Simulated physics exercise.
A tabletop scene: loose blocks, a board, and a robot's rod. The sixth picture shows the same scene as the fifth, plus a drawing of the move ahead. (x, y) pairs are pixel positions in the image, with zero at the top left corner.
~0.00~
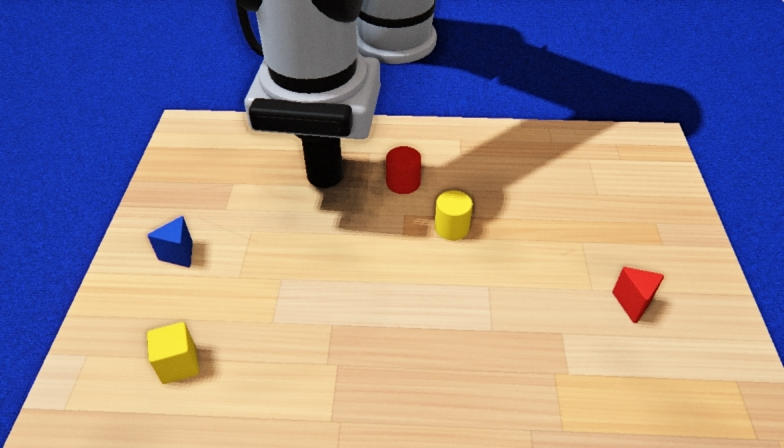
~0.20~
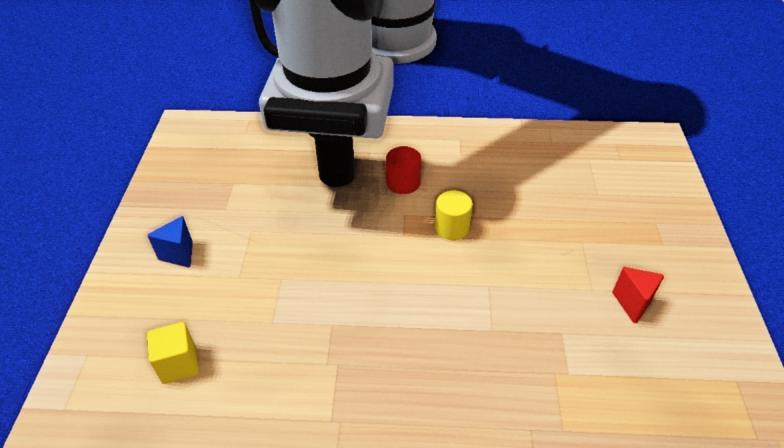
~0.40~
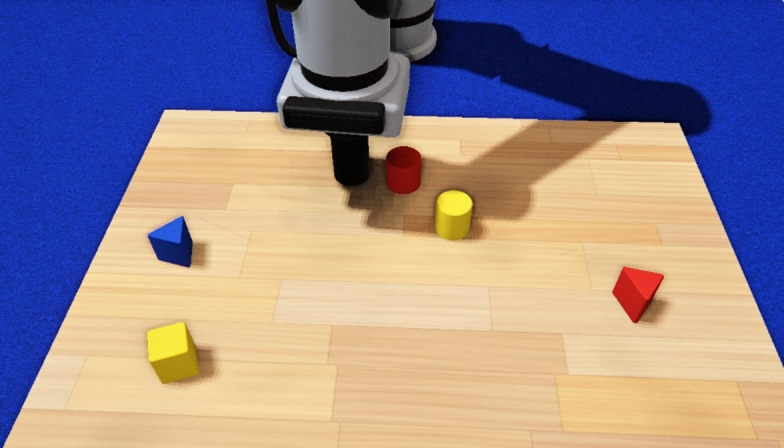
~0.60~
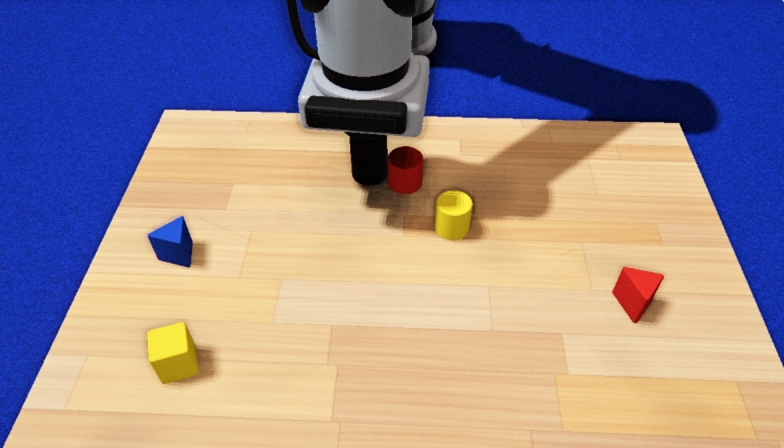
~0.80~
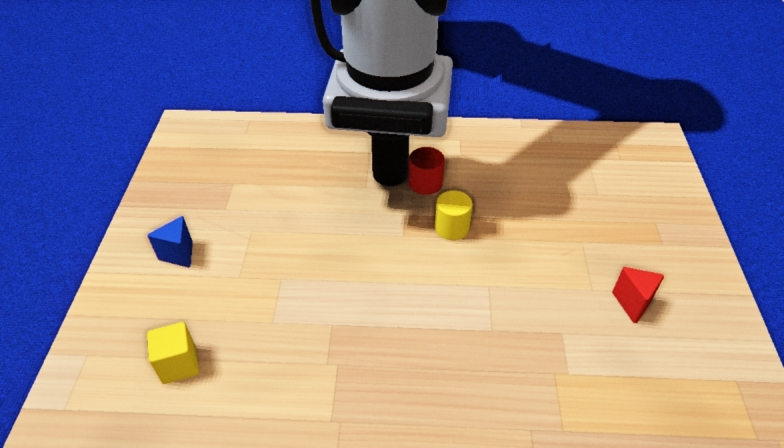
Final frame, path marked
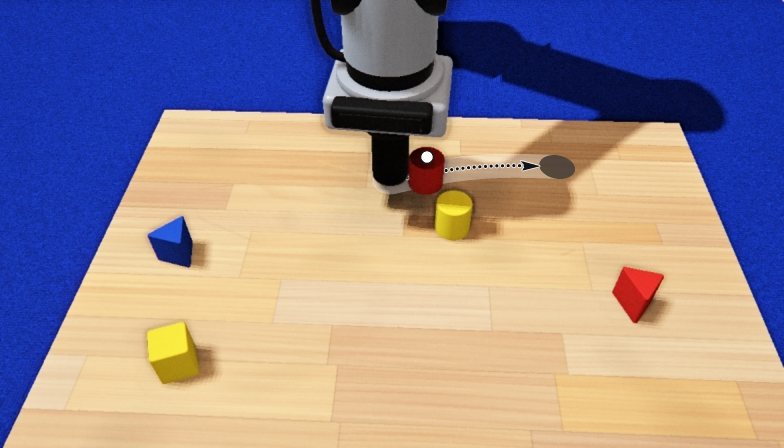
A robot arm with a black rod stands at the far edge of a pale wooden tabletop on a blue surface, seen from above by a still camera. A dark red cylinder and a yellow one sit right of the rod, a blue block and yellow cube at left, a red block at right. The rod slides right, meets the red cylinder and pushes it slightly rightward.
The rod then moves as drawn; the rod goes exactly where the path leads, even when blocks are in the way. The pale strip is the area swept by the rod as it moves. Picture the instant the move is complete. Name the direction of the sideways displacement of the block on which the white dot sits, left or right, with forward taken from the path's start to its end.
Its shift is rightward.
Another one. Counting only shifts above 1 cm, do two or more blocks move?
No
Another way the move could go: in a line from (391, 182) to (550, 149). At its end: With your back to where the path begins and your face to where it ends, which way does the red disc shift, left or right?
The red disc goes right.
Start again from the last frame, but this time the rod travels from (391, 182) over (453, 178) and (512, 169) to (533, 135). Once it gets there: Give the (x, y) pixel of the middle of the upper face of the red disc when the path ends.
(532, 167)
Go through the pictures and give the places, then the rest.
In the first picture, tip of the rod at (325, 176), middles of tops, red disc at (404, 156), yellow disc at (455, 202).
In the second picture, rod at (337, 175), nothing pushed.
In the third picture, rod at (352, 174), nothing pushed.
In the fourth picture, rod at (370, 174), nothing pushed.
In the fifth picture, rod at (390, 174), red disc at (427, 157), yellow disc at (455, 202).
The line goes from (391, 182) via (473, 167), ending at (557, 167); the dot is on the red disc.
The first path, step by step. One third of the way, rod at (446, 163); red disc at (479, 159).
Two thirds of the way, rod at (503, 158); red disc at (507, 164).
At the end, rod at (559, 159); red disc at (507, 164); yellow disc unmoved.
